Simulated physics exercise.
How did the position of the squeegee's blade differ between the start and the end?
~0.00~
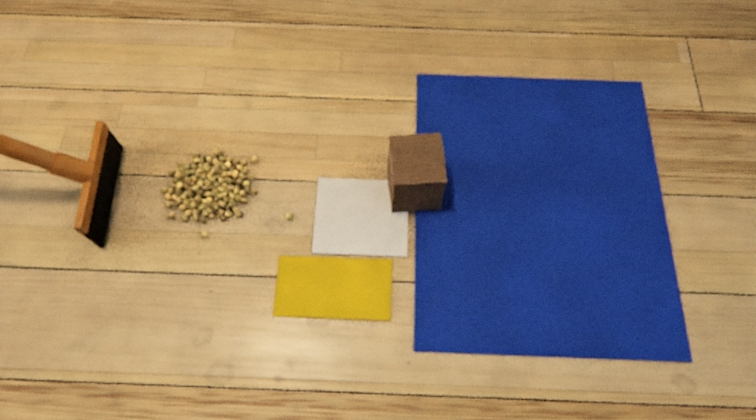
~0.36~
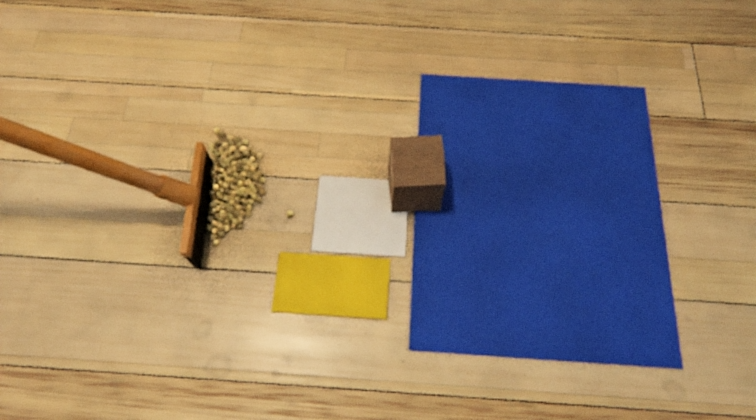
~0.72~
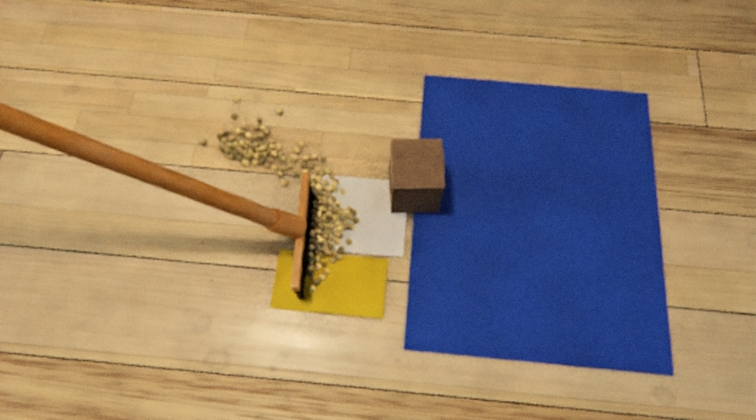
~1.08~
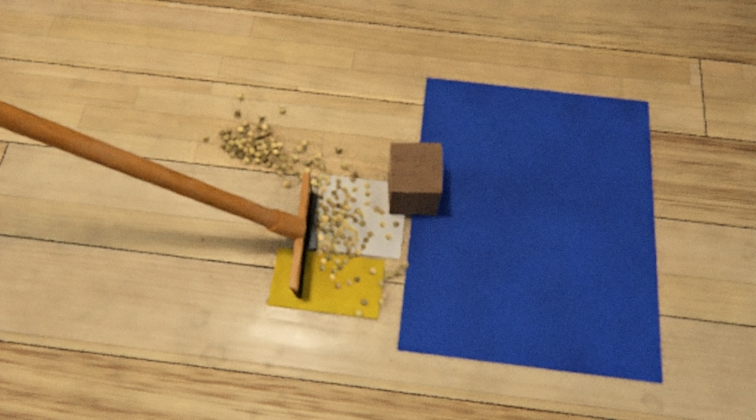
At the start the blade was on the bare floor at the far left, to the left of the bean pile. By the end it was farther right, at the left side of the white and yellow mats.
